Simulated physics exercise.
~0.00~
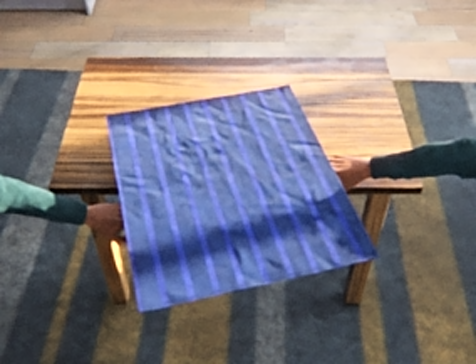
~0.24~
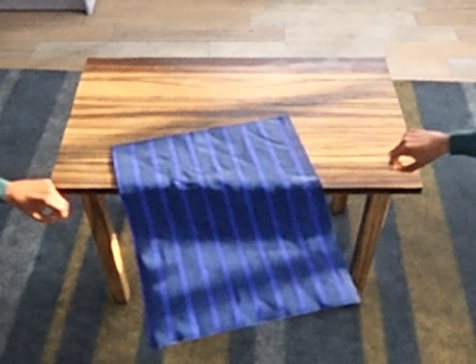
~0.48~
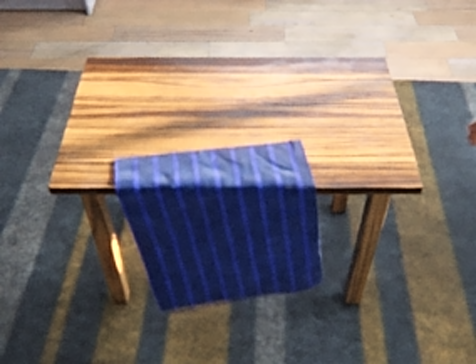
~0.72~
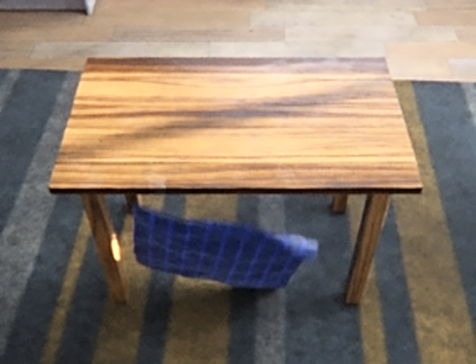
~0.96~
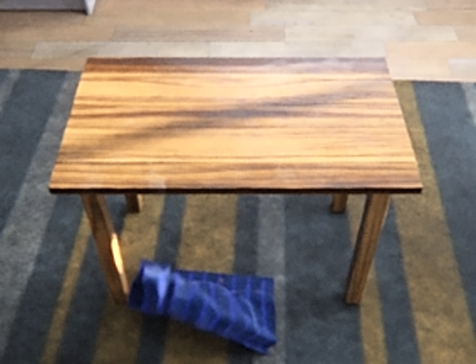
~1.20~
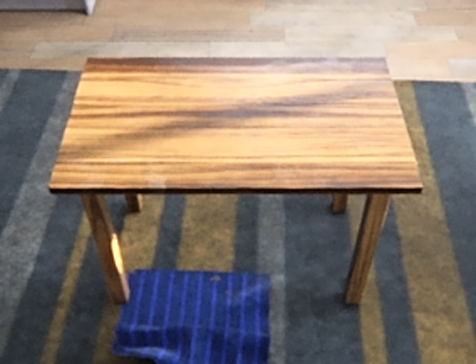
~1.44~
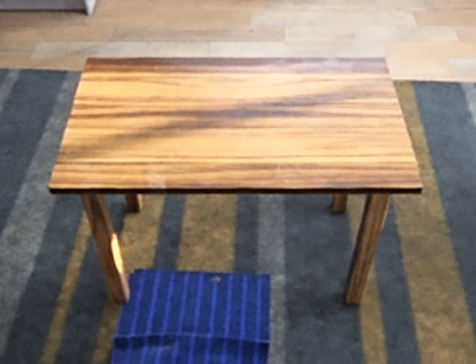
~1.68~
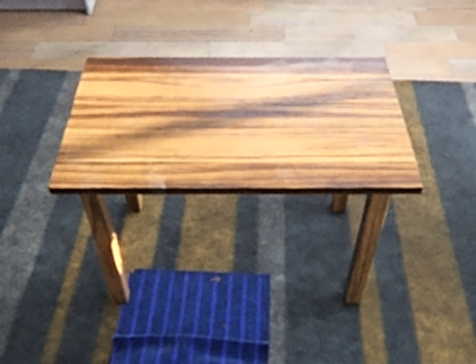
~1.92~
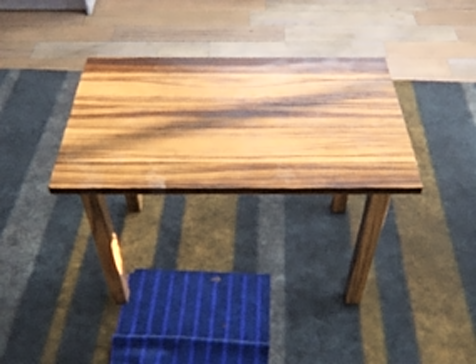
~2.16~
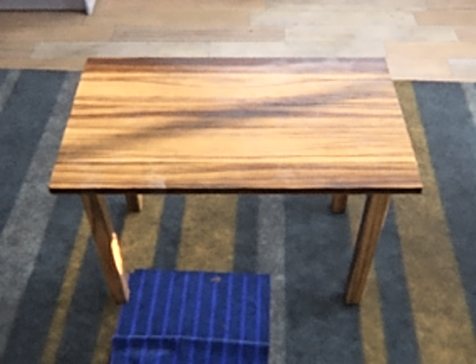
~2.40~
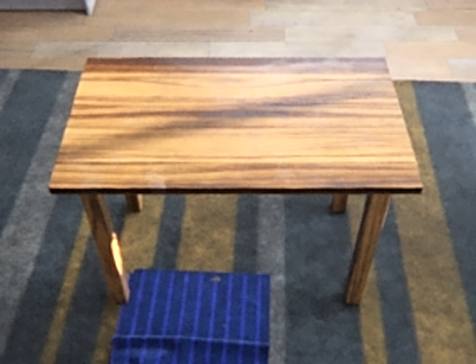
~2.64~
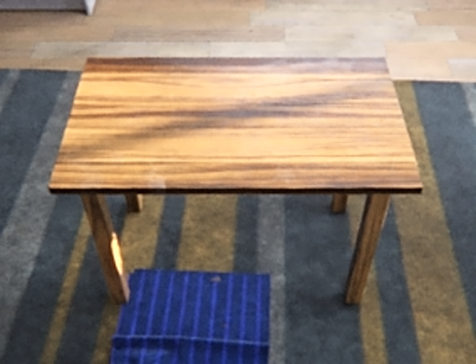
A blue striped hand towel is held out by two hands, one on each side, above the near part of a wooden table standing on a striped rug. The hands let go and withdraw, and the towel settles partly on the tabletop with most of its length hanging over the near edge. It keeps sliding toward the viewer, less and less of it resting on the wood. Then it slips off completely and drops, crumpling as it falls. It lands on the rug in front of the table's left side, spreads out somewhat, and lies still, leaving the tabletop bare.
